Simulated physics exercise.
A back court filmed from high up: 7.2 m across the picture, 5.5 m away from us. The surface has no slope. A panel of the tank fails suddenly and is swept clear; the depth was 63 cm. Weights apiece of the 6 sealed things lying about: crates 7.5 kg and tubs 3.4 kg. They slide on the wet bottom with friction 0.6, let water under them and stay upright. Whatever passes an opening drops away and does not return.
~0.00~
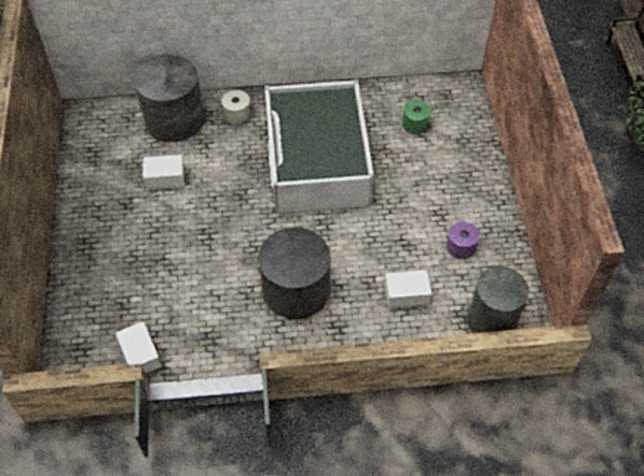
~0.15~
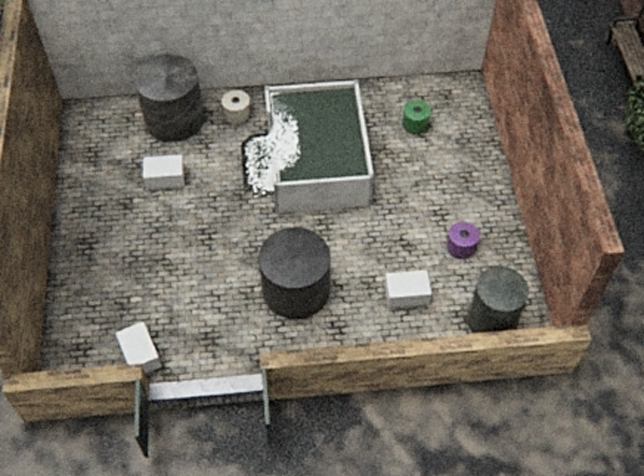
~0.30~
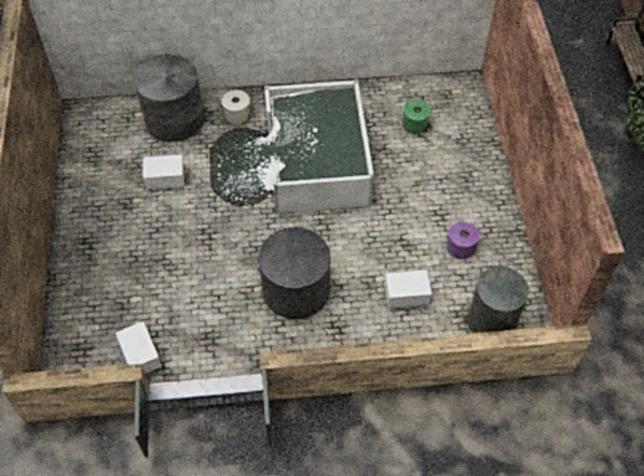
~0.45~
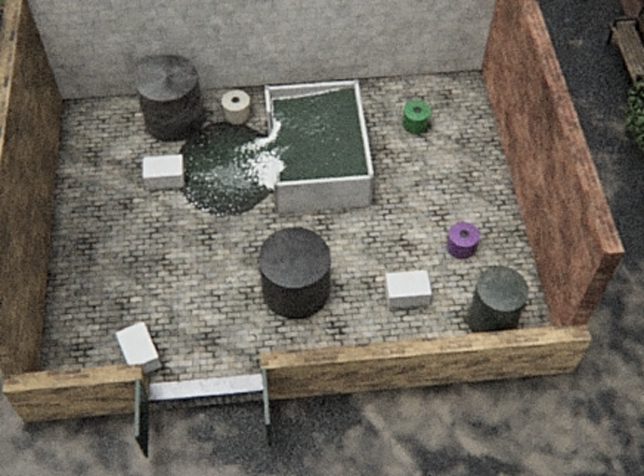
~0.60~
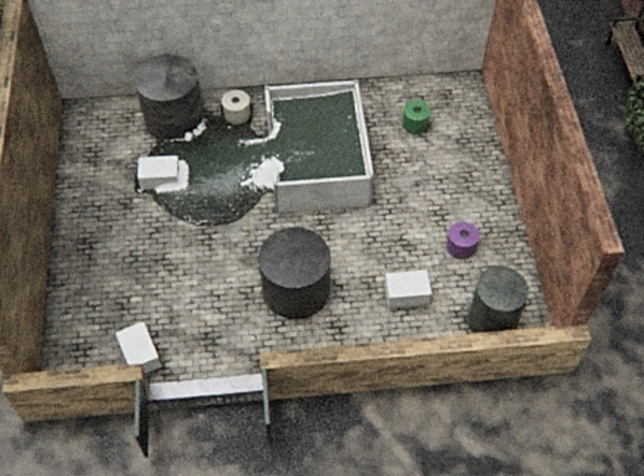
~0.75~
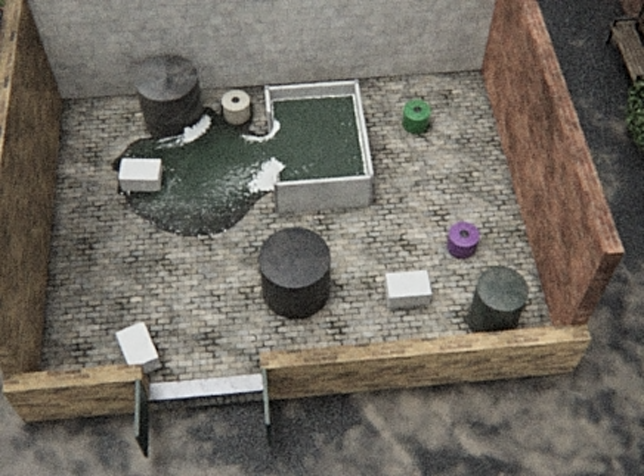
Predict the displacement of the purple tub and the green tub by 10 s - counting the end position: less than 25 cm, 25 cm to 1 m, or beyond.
Purple tub stays put; green tub holds its place.
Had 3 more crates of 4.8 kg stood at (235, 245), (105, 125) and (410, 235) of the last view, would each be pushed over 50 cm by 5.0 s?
In that order: Short of it, past it, under.
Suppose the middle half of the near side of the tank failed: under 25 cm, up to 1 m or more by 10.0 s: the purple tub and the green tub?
Then the purple tub gets carried off, the green tub ends far away.
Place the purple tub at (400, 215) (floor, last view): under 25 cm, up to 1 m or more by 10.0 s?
It barely shifts.
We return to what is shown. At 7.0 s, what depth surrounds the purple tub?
Roughly 0 cm.
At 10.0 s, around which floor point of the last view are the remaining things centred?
Near (392, 213).
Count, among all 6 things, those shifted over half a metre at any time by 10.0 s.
I count 3.
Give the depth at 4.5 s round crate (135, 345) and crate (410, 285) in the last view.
Roughly 5 and 0 cm.
After 2.0 s the purple tub is near (464, 234), 0.0 m from its start, aground; the green tub is near (417, 110), 0.0 m from its start, aground; 0 of 6 are out; 1 afloat.
After 4.5 s the purple tub is near (464, 234), 0.0 m from its start, aground; the green tub is near (417, 110), 0.0 m from its start, aground; 0 of 6 are out; 1 afloat.
After 7.0 s the purple tub is near (464, 234), 0.0 m from its start, aground; the green tub is near (417, 110), 0.0 m from its start, aground; 0 of 6 are out; 3 afloat.
After 10.0 s the purple tub is near (464, 234), 0.0 m from its start, aground; the green tub is near (417, 110), 0.0 m from its start, aground; 0 of 6 are out; 2 afloat.
